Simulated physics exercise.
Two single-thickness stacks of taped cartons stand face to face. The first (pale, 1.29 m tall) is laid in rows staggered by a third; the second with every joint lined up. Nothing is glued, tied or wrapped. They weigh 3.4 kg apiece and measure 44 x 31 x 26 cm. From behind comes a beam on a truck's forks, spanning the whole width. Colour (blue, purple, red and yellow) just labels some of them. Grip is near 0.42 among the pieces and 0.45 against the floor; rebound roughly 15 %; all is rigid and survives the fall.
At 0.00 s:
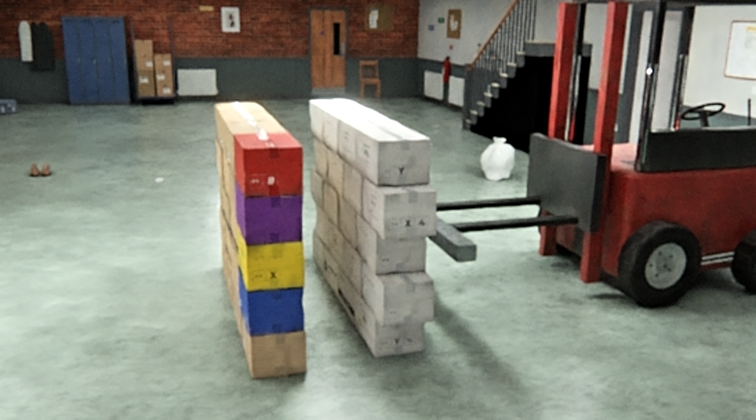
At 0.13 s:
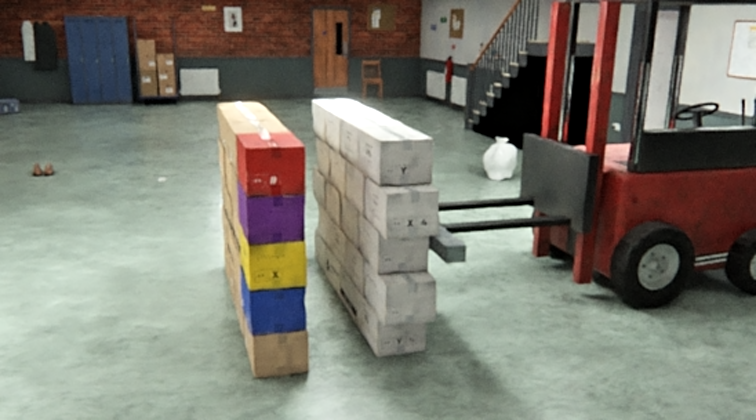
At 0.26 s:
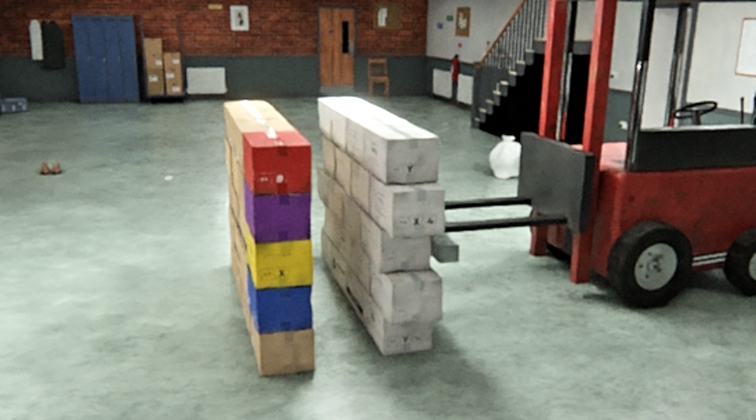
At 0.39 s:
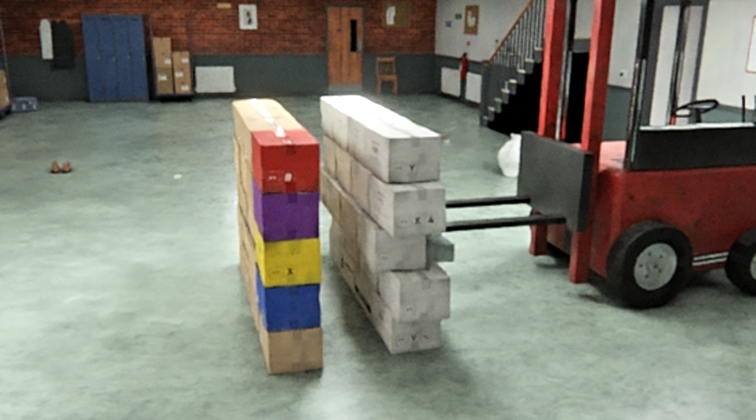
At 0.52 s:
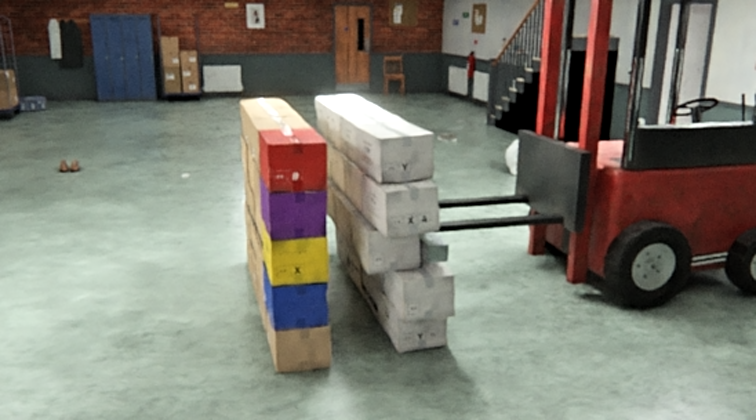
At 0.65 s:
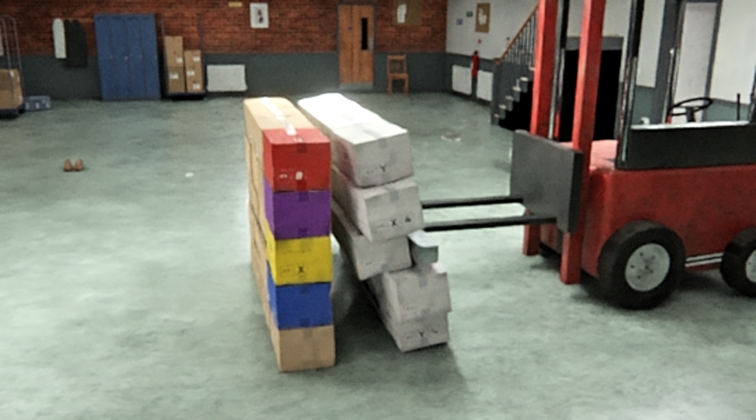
The footage shows a beam on a red forklift's forks moving left into the nearer of two facing carton stacks, a pale one, whose upper rows shift and lean toward the stack with red, purple, yellow and blue cartons.
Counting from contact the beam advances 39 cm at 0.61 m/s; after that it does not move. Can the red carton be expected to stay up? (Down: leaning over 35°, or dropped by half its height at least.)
That carton drops.
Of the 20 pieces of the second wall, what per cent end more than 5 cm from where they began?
Shifted: 95 per cent.
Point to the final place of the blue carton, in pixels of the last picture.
At about (185, 342).
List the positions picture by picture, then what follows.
In the first frame (we follow the side turned to the camera; the camera pans a little), beam (466, 254) 13 cm from the wall; red carton (274, 172); blue carton (277, 312); purple carton (274, 220); no other piece has moved.
The second frame shows beam (455, 255) 55 mm from the wall; red carton (276, 172).
The third frame shows beam (448, 255) 24 mm in; red carton (283, 170).
The fourth frame shows beam (443, 254) 10 cm in; red carton (291, 169).
The fifth frame shows beam (437, 254) 18 cm in; red carton (298, 168).
The sixth frame shows beam (427, 255) 26 cm in; red carton (302, 167); purple carton (302, 215); blue carton (305, 307); no other piece has moved.
Around 0.90 s, 0 of the pale wall down; none of the 20 cartons of the second wall down, 13 disturbed; red carton displaced 9 cm; purple carton displaced 45 mm.
Around 1.48 s, 12 of the pale wall down; 4 of the 20 cartons of the second wall down; red carton tipped 19°; purple carton tipped 19°.
Around 1.78 s, 12 of the pale wall down; 19 of the 20 cartons of the second wall down; red carton tipped 44°, 31 cm lower; yellow carton tipped 45°, 12 cm lower.
Around 2.12 s, 12 of the pale wall down; 19 of the 20 cartons of the second wall down; red carton on its side; yellow carton on its side.
Finally (3.6 s), 12 of the pale wall down; 19 of the 20 cartons of the second wall down; red carton on its side; blue carton on its side; purple carton on its side. Seen by the last camera, middles, blue carton near (185, 342).
